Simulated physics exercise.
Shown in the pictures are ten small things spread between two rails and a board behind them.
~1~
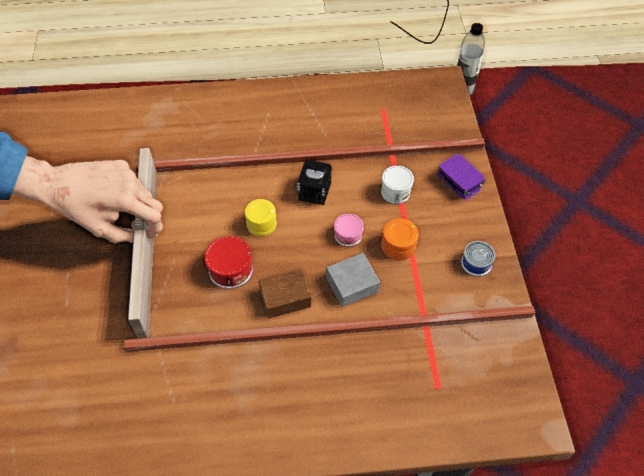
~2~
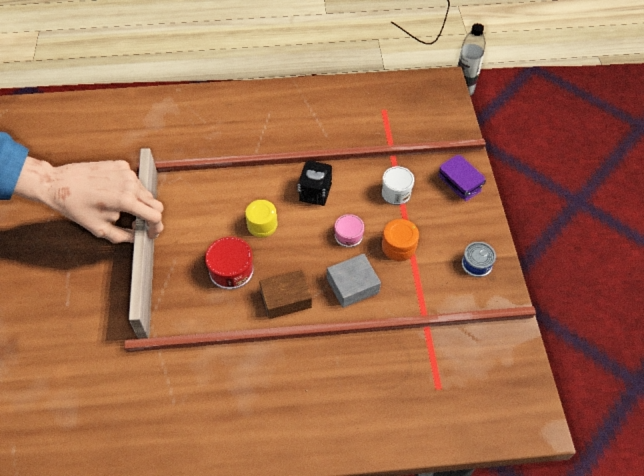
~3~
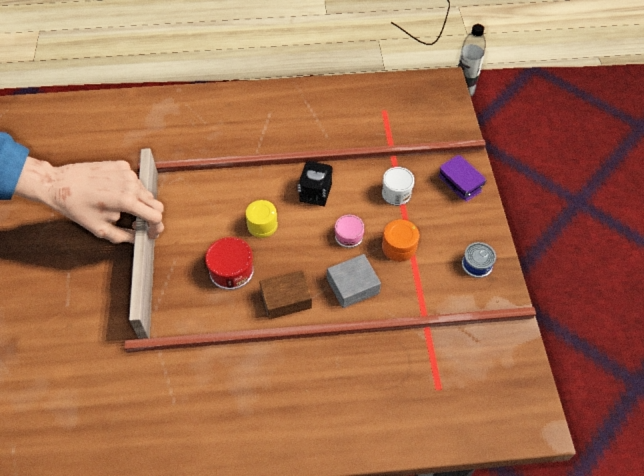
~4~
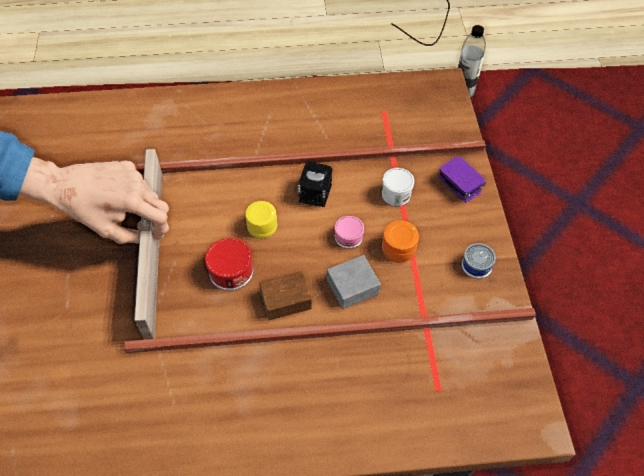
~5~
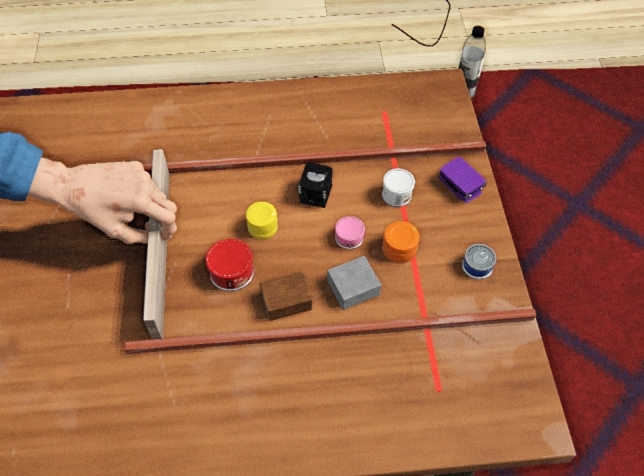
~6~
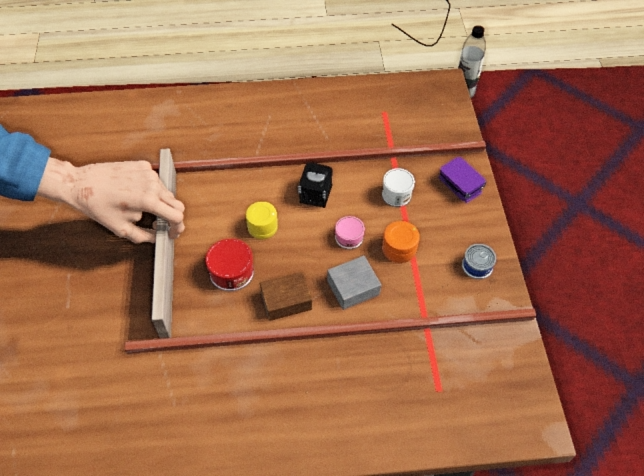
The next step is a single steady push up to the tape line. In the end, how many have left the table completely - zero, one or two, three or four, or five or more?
Count off: Nought.
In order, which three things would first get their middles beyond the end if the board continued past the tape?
Order, earliest first: Blue tin, purple case, grey block.
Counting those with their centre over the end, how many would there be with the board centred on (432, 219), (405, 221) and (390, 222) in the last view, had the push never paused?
By position: 1 / 0 / 0.
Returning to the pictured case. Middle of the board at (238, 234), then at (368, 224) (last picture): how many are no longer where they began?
The counts are 1 and 8.
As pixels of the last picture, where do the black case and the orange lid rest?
You'll find the black case at roughly (413, 175) and the orange lid at roughly (468, 235).
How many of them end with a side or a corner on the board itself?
Number: 4.
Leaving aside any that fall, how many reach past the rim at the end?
Counting them gives 1.
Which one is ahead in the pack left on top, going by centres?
The blue tin.
Soon after, none off yet; purple case at rest near (461, 180); blue tin at rest near (479, 261); white tin at rest near (398, 188).
In the end, the number that fall off is zero.
